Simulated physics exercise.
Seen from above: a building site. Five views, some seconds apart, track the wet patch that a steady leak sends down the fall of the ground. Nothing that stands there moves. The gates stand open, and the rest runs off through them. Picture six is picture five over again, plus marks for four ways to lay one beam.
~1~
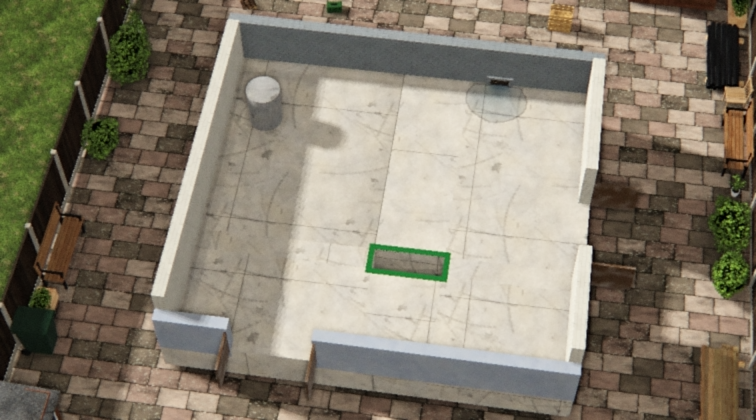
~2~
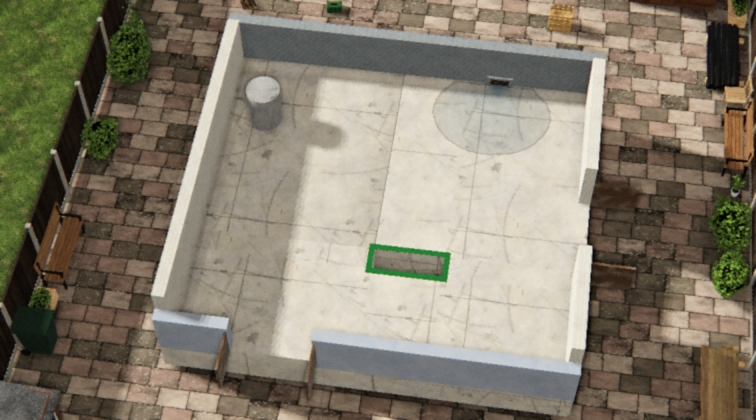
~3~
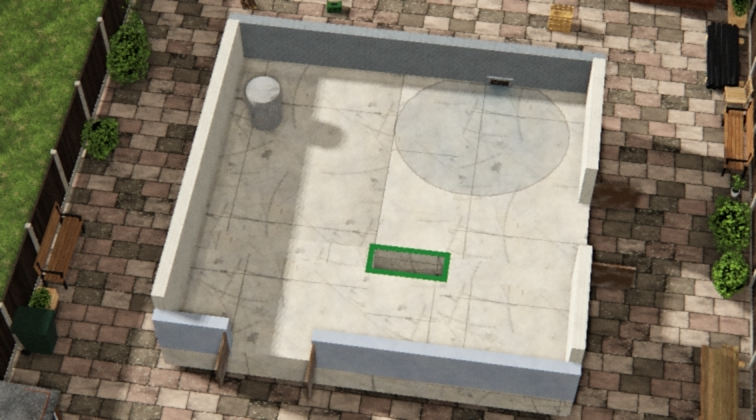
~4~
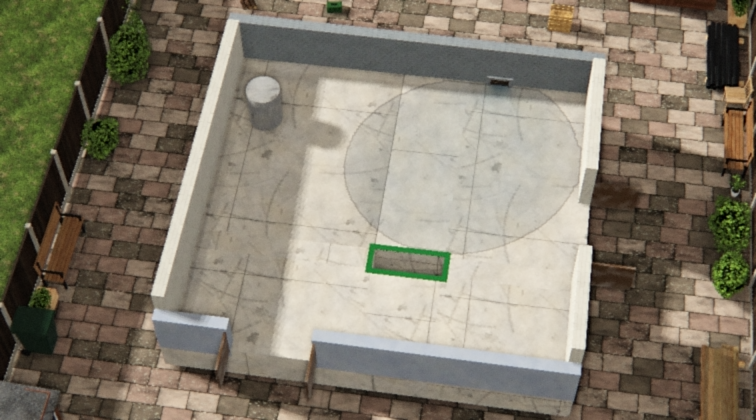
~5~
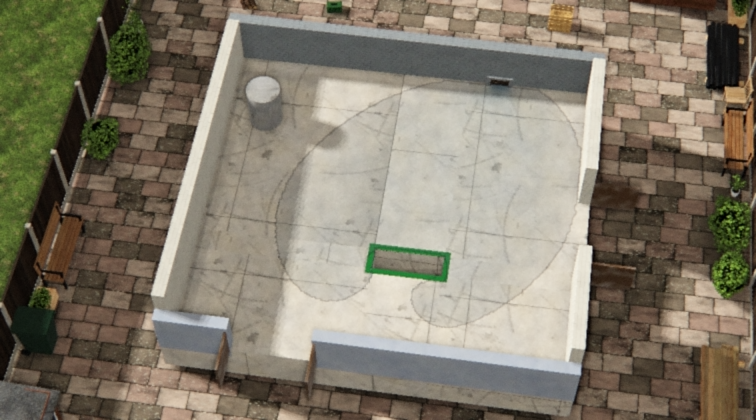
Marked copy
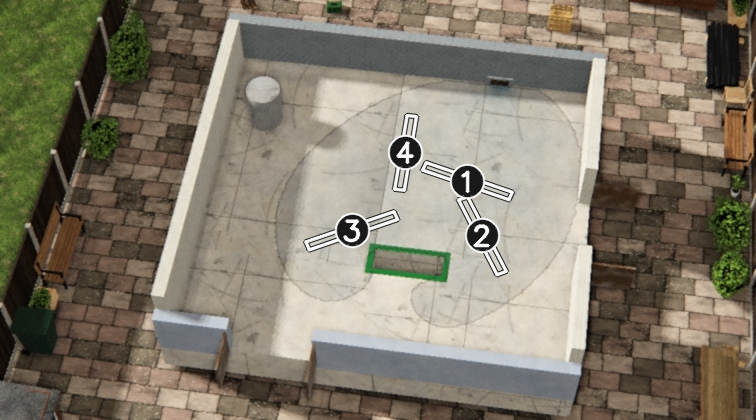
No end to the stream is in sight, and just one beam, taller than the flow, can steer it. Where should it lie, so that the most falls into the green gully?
Take 4.
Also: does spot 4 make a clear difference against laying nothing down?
Yes, it helps clearly.
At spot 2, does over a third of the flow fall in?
No, it does not.
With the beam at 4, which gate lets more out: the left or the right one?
The left one.
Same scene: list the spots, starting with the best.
4, 3, 2, 1.
On the marked copy, 1 from (424, 166) to (510, 195); 2 from (463, 198) to (501, 273); 3 from (307, 245) to (395, 215); 4 from (399, 189) to (411, 116).
For spot 1, about 6 % of the stream goes into the green gully, about 93 % out by the gates.
For spot 2, about 20 % of the stream goes into the green gully, about 78 % out by the gates.
For spot 3, about 37 % of the stream goes into the green gully, about 61 % out by the gates.
For spot 4, about 55 % of the stream goes into the green gully, about 42 % out by the gates.
